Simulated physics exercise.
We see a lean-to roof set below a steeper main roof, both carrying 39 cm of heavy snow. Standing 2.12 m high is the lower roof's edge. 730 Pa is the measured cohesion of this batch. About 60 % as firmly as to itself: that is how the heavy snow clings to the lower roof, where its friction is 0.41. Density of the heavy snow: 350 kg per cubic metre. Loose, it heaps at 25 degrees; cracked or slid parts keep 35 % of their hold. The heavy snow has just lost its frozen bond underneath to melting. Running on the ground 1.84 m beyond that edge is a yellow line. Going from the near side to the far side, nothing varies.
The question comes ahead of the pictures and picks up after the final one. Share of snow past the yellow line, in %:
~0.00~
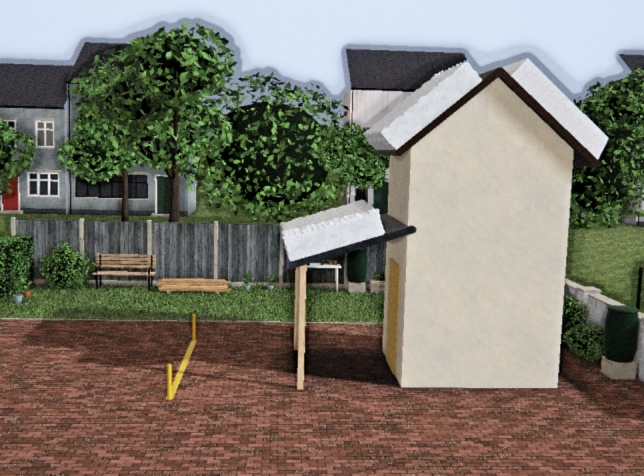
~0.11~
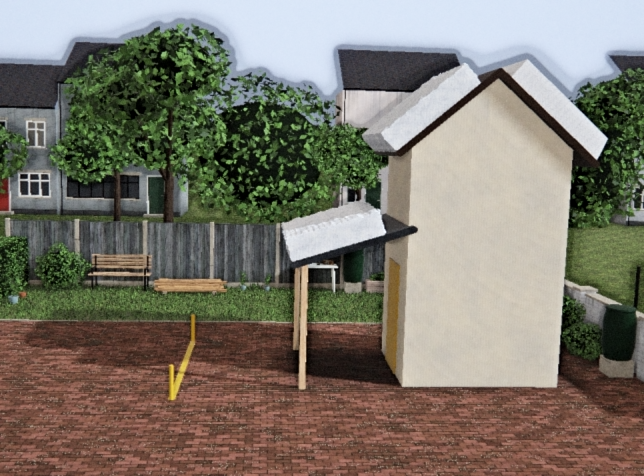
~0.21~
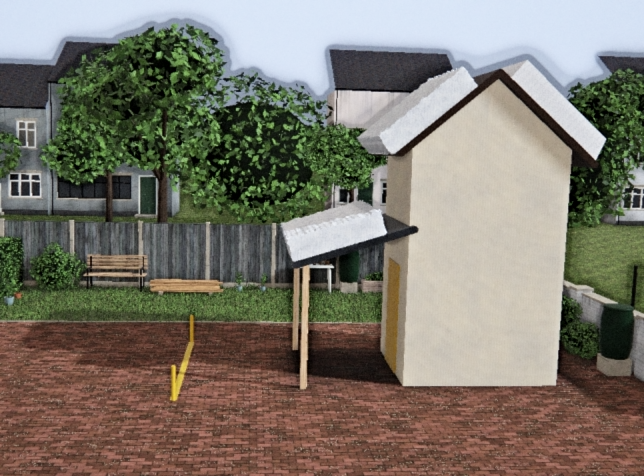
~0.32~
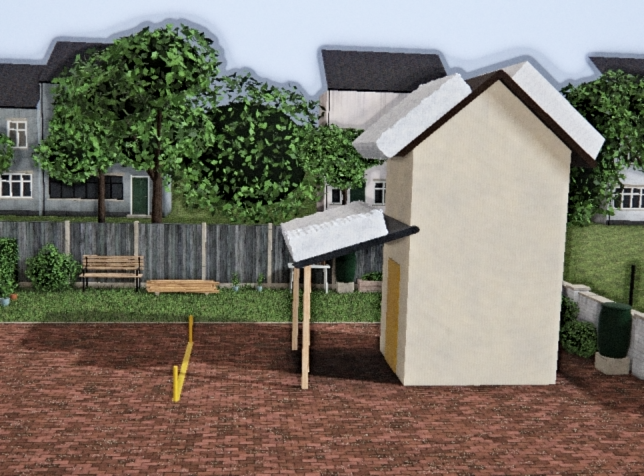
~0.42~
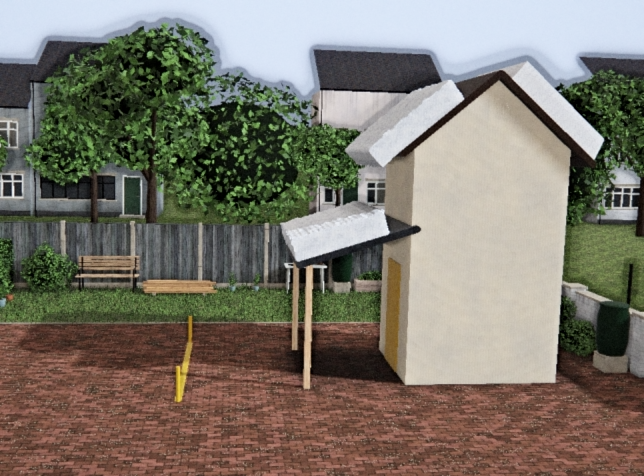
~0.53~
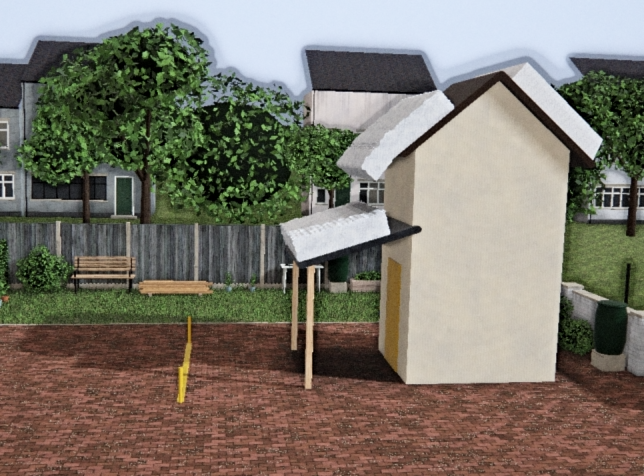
28 %.
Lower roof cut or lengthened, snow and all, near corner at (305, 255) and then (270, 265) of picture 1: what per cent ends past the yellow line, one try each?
I'd expect around 30 percent the first time and around 25 percent the second.
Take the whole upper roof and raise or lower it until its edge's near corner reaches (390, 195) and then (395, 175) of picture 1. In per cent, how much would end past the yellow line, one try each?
It would be 2 percent for the first setting and 12 percent for the second.
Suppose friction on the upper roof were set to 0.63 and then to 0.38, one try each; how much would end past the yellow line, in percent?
It would be 4 % the first time and 20 % the second.
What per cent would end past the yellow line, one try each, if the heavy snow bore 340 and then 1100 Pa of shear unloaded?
35 %, then 16 %.
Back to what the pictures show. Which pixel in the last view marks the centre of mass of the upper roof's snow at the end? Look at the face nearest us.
Look around (197, 358) on the near face.
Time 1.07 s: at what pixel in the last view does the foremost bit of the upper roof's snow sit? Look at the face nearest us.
Roughly at (288, 227).
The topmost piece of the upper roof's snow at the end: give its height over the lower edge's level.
Height above lower edge: Approx. 0.9 m.
After 1.07 s, none is below the lower edge and 0 % is past the line.
After 1.72 s, 59 % is below the lower edge and 3 % is past the line.
After 2.36 s, 65 % is below the lower edge and 28 % is past the line.
After 3.00 s, 65 % is below the lower edge and 28 % is past the line.
After 3.10 s, at the end, 65 % is below the lower edge and 28 % is past the line.
